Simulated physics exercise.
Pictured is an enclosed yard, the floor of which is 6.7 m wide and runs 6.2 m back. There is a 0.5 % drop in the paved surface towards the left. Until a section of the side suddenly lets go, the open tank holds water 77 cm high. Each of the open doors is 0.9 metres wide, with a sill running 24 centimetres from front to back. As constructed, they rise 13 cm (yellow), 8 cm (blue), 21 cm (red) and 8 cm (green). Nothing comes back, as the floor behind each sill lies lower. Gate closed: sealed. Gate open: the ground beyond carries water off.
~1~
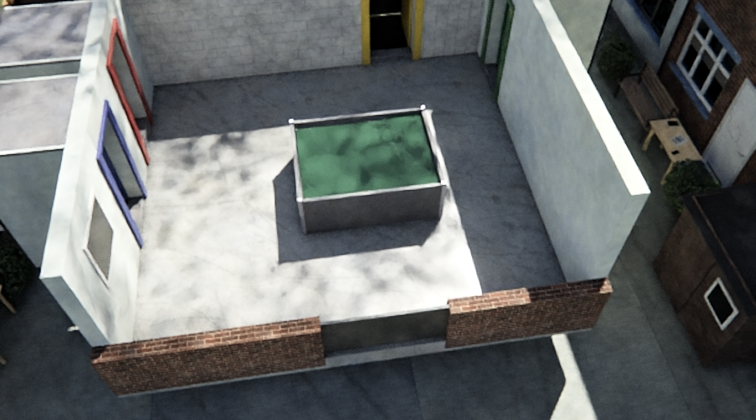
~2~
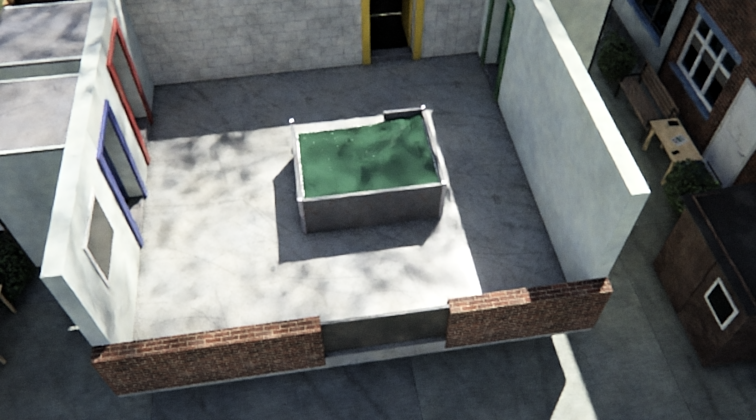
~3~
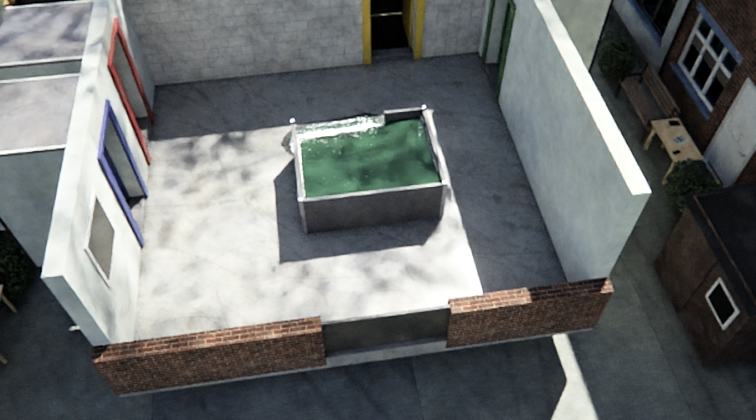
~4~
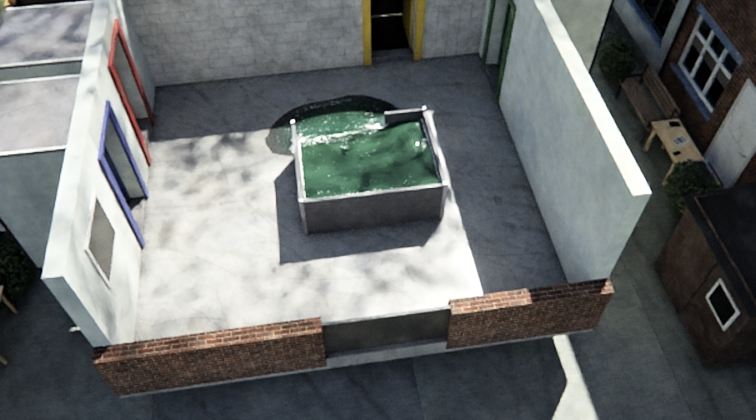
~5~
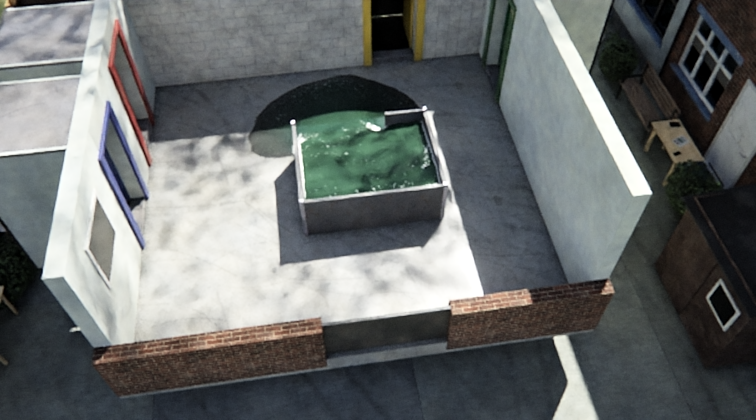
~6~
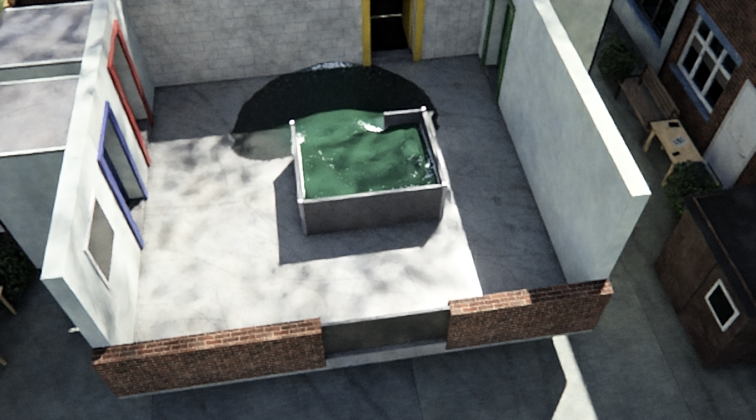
In a walled yard, green water pours from the tank's far side and spreads across the floor.
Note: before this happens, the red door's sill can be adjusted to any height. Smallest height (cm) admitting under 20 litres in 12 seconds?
Roughly 16 cm.
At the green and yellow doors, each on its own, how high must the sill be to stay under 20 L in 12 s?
About 17 cm at green and 20 cm at yellow.
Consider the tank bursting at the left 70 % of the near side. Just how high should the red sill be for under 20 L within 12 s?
It needs to be about 7.5 cm high.
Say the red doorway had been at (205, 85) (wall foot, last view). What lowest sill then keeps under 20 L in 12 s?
It needs roughly 18 cm.
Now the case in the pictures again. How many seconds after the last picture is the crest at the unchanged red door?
The level tops out near 2.6 seconds.
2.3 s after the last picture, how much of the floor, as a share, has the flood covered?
I'd say near 40 percent is wet.
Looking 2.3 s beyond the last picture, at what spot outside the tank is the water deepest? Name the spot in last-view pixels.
(155, 89).
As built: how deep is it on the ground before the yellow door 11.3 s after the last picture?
The depth there is around 4.0 cm.
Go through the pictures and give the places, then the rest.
In the first picture, still water, 77 cm deep, in the open tank at (365, 155); the red door at (133, 102) is dry.
In the second picture, water pours out on the far side and has run 0.4 m, to a hidden place; about 10 cm deep outside, 77 cm at the back.
In the third picture, the gap is on the far side, the front 0.8 m out at a hidden place; the back of the open tank holds 77 cm.
In the fourth picture, water pours out on the far side and has run 1.4 m, to (348, 98); about 11 cm deep outside, 70 cm at the back.
In the fifth picture, water pours out on the far side and has run 2.0 m, to (330, 80); about 7 cm deep outside, 65 cm at the back.
In the sixth picture, the front is at (292, 73), 2.4 m from the gap on the far side; 6.8 m2 of floor is wet, 66 cm left at the back; the red door at (134, 103), 3.6 m from the gap, is still 1.7 m from the nearest water.
Then, 0.7 s after the last picture water covers 25 % of the floor, deepest (48 cm) near (316, 72); it has not reached the red door.
Then, 2.3 s after the last picture water covers 40 % of the floor, deepest (38 cm) near (155, 89); 22 cm at the red door, 0 litres in over its 21 cm sill.
Then, 11.3 s after the last picture water covers 100 % of the floor, deepest (12 cm) near (402, 333); 6 cm at the red door, 4 litres in over its 21 cm sill.
At the red door as built, the water peaked near 22 cm, 2.5 s after the last picture.
With a sill of 13 cm, 42 litres would have come in within the 12 s; with 17.5 cm, 13 litres. So under 20 litres takes about 16 cm.
